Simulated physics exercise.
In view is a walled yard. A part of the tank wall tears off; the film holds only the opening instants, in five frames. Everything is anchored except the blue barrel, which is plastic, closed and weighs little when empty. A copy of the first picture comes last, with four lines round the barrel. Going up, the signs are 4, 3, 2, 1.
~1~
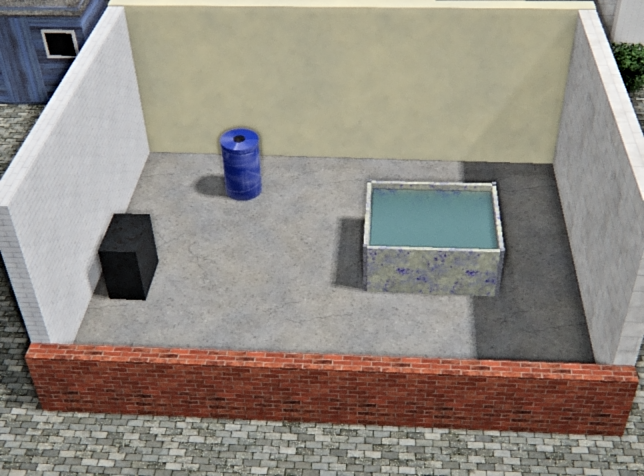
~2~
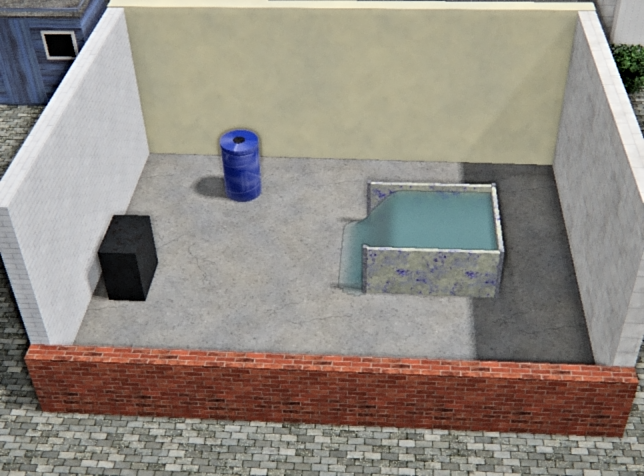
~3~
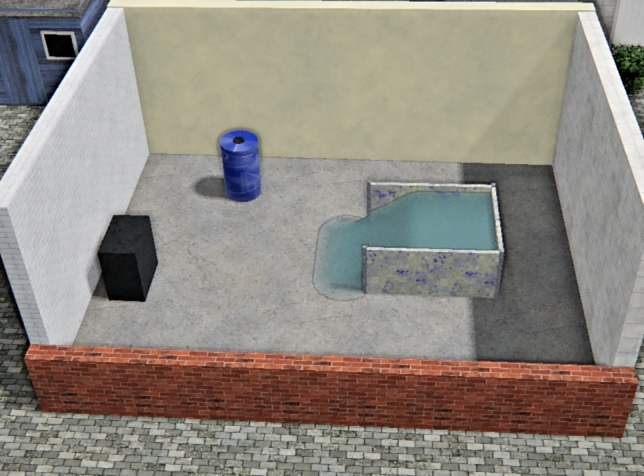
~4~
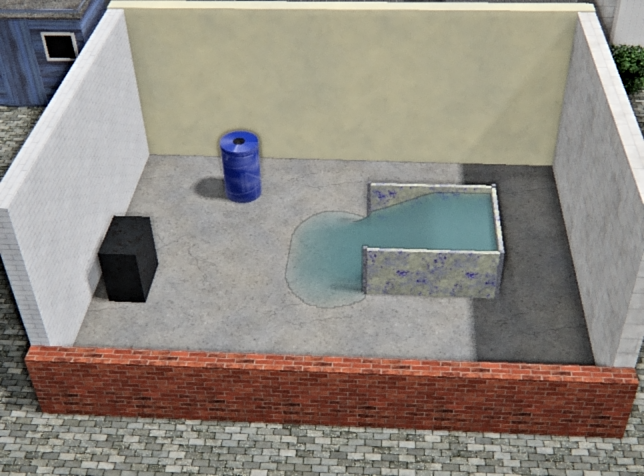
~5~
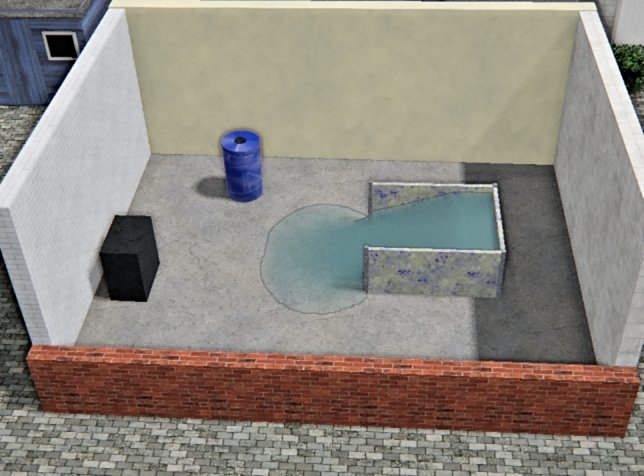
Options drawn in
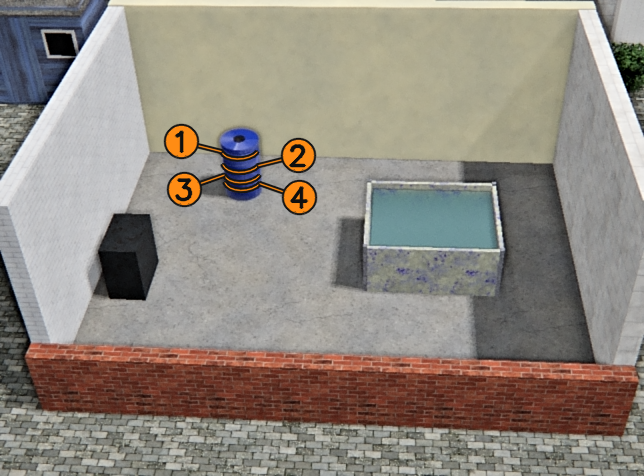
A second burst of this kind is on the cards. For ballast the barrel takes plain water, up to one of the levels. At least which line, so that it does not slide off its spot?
Level 4 just does it.
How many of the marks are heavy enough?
All of the four.
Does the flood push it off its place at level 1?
No.
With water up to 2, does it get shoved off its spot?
No, that is safe.
On the marked copy, 1 at (237, 159); 2 at (238, 172); 3 at (239, 182); 4 at (240, 190); from the bottom up 4, 3, 2, 1.
For level 1, it does not move.
For level 2, it does not move.
For level 3, it does not move.
For level 4, it does not move.
